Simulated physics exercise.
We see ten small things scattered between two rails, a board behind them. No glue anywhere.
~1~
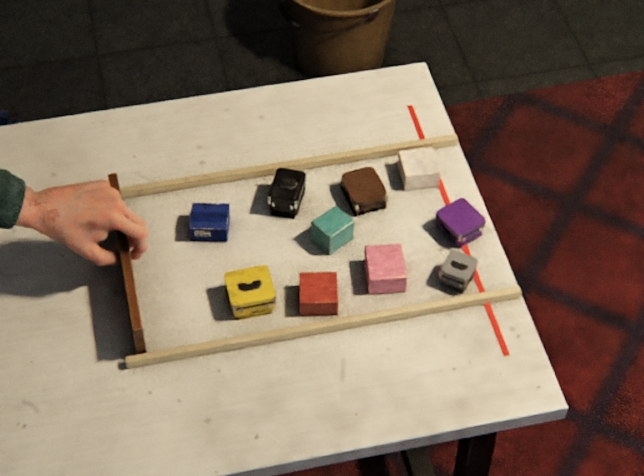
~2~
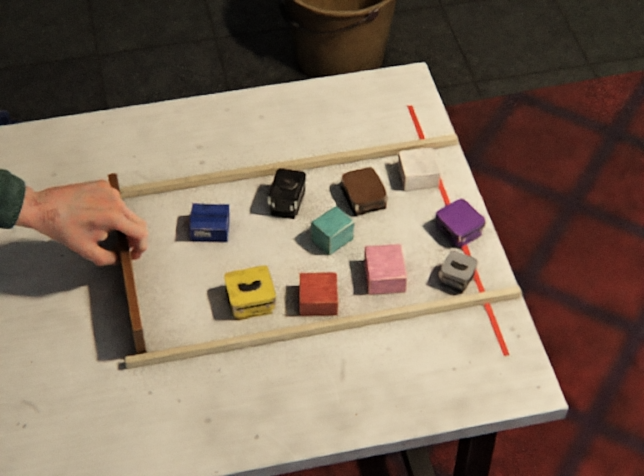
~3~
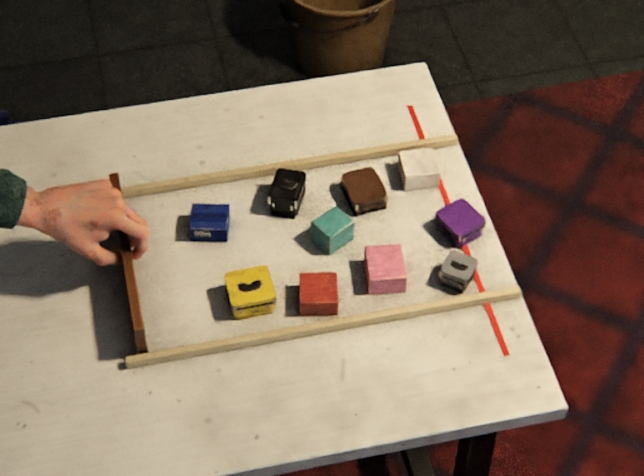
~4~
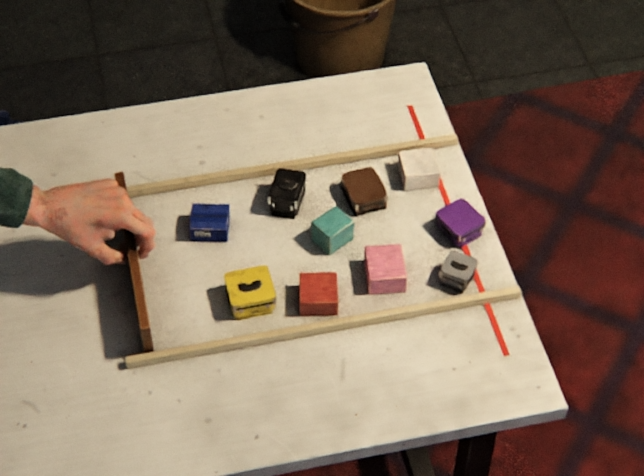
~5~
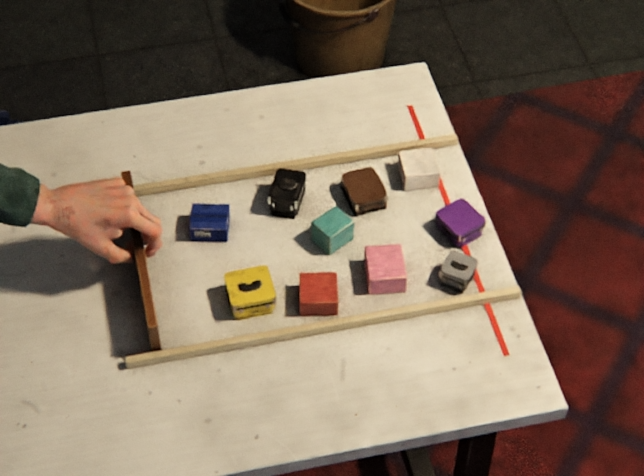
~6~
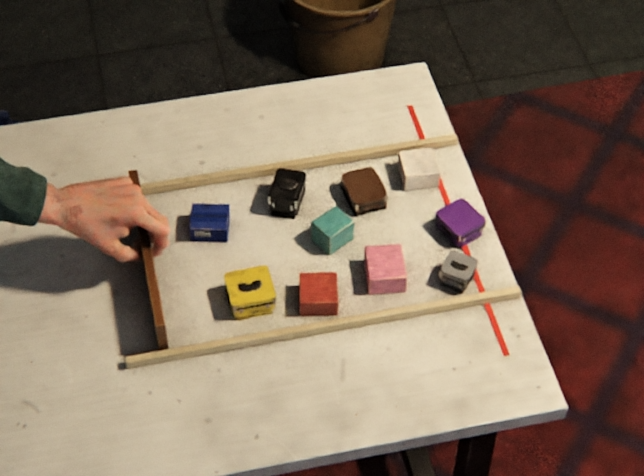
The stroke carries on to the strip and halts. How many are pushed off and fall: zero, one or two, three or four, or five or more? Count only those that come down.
As it turns out, the number that fall off is five or more.
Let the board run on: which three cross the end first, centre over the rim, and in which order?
Earliest first: The grey case, the white block, the pink block.
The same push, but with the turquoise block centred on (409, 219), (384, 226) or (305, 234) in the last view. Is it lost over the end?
The turquoise block holds on; is kept; stays on.
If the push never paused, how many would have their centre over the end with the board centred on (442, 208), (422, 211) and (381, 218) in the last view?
In that order 7, 4 and 2.
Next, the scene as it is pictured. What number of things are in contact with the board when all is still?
3 of them.
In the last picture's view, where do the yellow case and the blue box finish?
About (492, 252), and the other about (459, 179).
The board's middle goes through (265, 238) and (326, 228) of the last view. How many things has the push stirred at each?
At the one place 4, at the other 9.
A little later, none off yet; purple case at rest near (460, 224); grey case at rest near (458, 273); white block at rest near (419, 169).
When it is over, the number that fall off is five or more; down, black case, red block, pink block, brown case, white block, grey case and purple case.
